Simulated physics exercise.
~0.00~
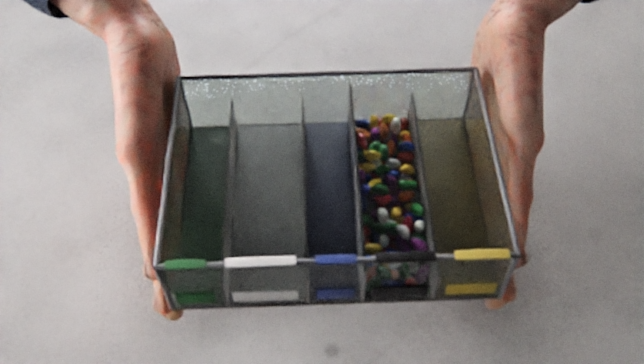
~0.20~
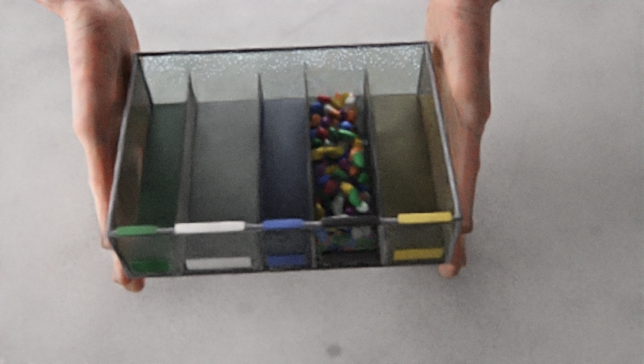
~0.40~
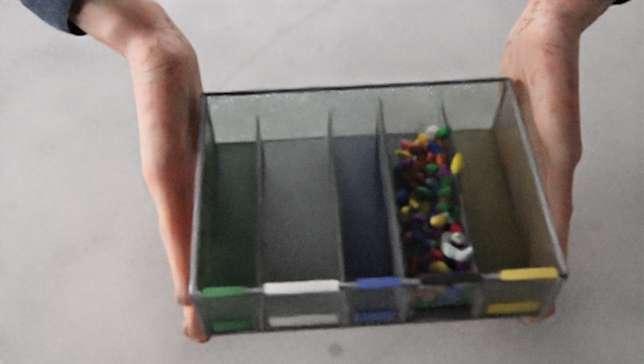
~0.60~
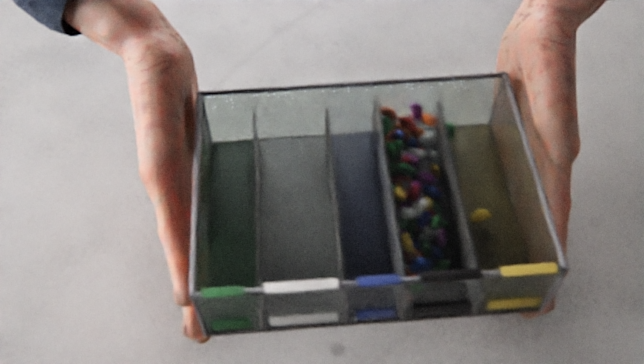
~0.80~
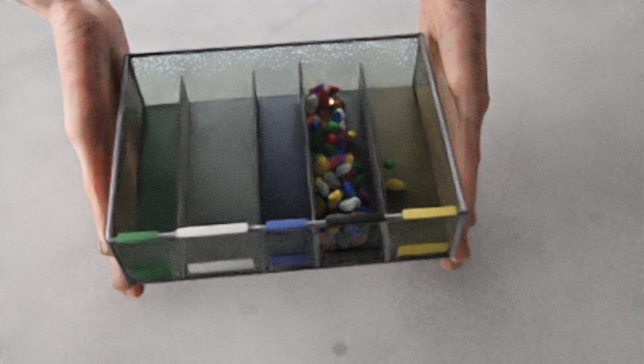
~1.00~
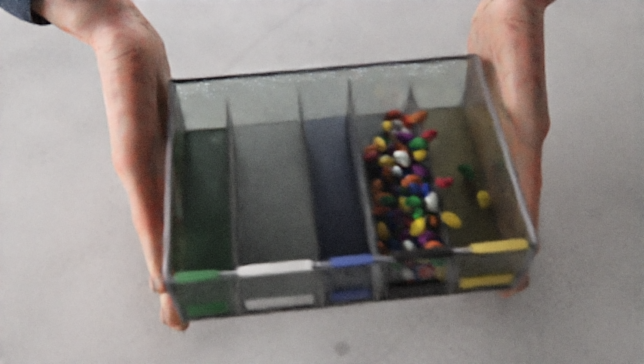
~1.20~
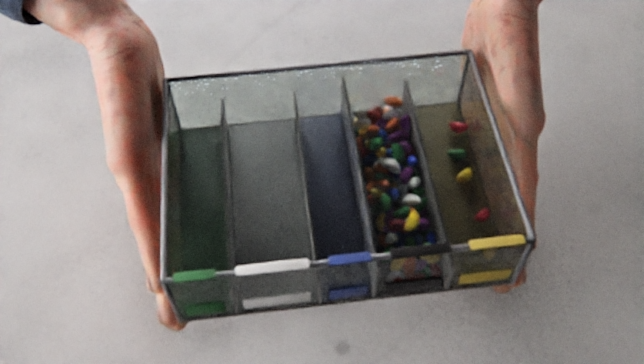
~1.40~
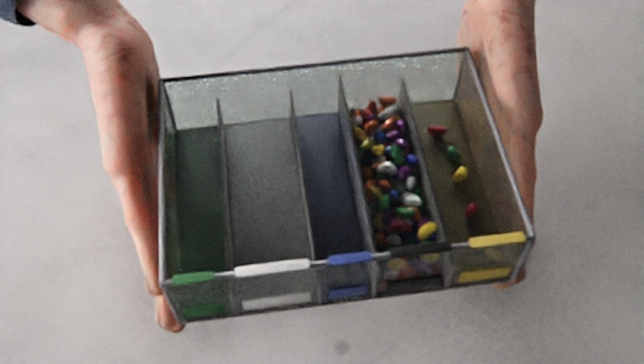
Two hands shake a divided box, and a few jelly beans hop from black to yellow.
